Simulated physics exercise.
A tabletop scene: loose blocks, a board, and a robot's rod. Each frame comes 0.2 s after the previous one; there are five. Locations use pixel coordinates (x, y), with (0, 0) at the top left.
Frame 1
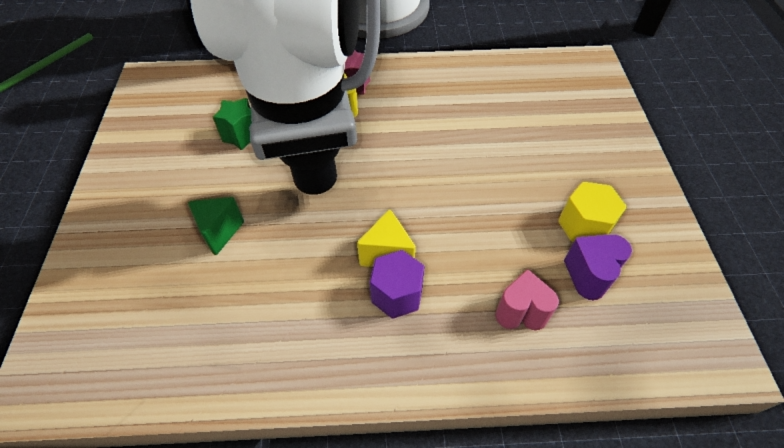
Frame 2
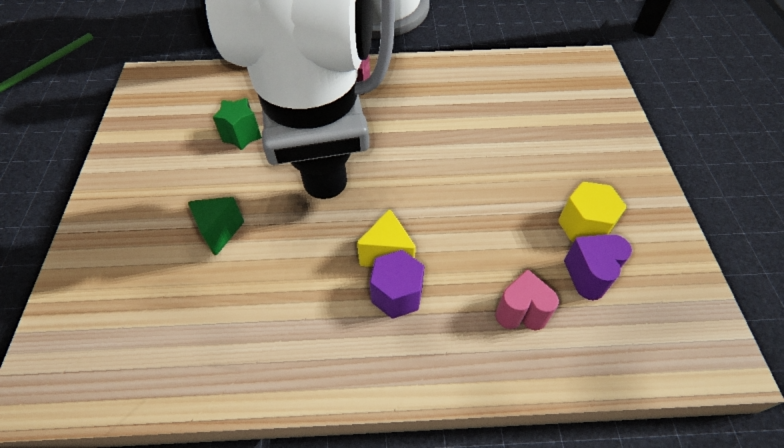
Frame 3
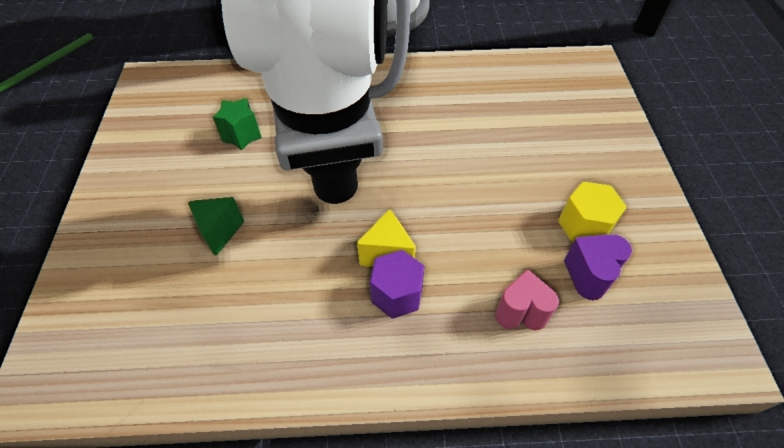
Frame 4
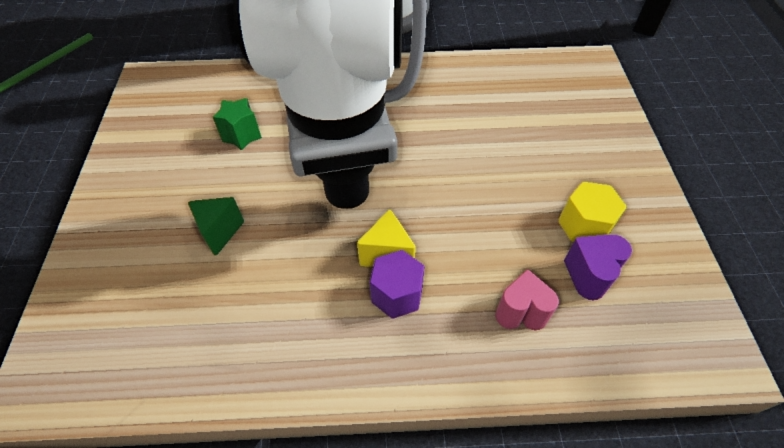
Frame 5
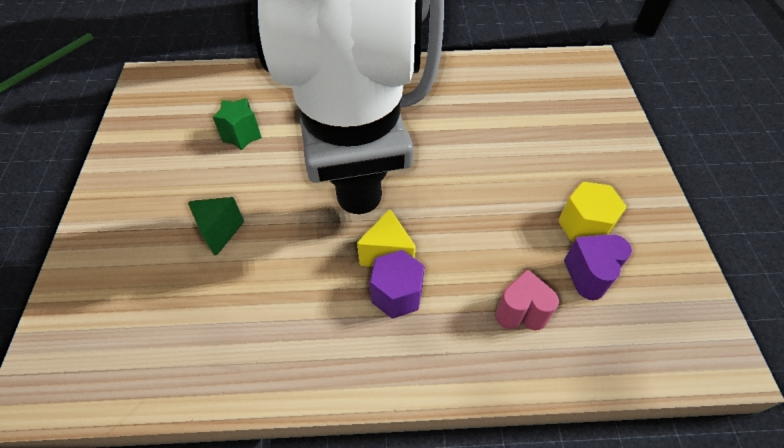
Robot arm with a dark rod moving slowly right and nearer across a wooden board, the colourful blocks around it staying still.
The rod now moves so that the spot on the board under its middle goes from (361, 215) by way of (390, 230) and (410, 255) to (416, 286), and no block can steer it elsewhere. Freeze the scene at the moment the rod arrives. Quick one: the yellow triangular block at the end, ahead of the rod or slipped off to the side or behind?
I'd say the yellow triangular block is still out in front of the rod at the end.
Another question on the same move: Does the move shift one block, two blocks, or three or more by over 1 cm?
I predict two.
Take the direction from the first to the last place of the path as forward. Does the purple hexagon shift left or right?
The answer is right.
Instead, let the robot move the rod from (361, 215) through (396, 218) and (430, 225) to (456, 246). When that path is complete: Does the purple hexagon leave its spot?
Final answer: Yes.
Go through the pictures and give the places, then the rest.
Tip of the rod at (316, 179), middles of tops, yellow triangular block at (387, 233), purple hexagon at (397, 274), pink heart-shaped block at (531, 293), in the first picture.
Rod at (326, 184), nothing pushed, in the second picture.
Rod at (336, 188), nothing pushed, in the third picture.
Rod at (348, 193), nothing pushed, in the fourth picture.
Rod at (360, 198), yellow triangular block at (387, 233), purple hexagon at (397, 274), pink heart-shaped block at (531, 293), in the fifth picture.
On the path given first. Halfway along, rod at (403, 225); yellow triangular block at (417, 253), turned 20° clockwise; purple hexagon at (404, 289), turned 40° clockwise.
At the end, rod at (417, 271); yellow triangular block at (445, 298), turned 20° clockwise; purple hexagon at (407, 329), turned 85° clockwise; pink heart-shaped block unmoved.
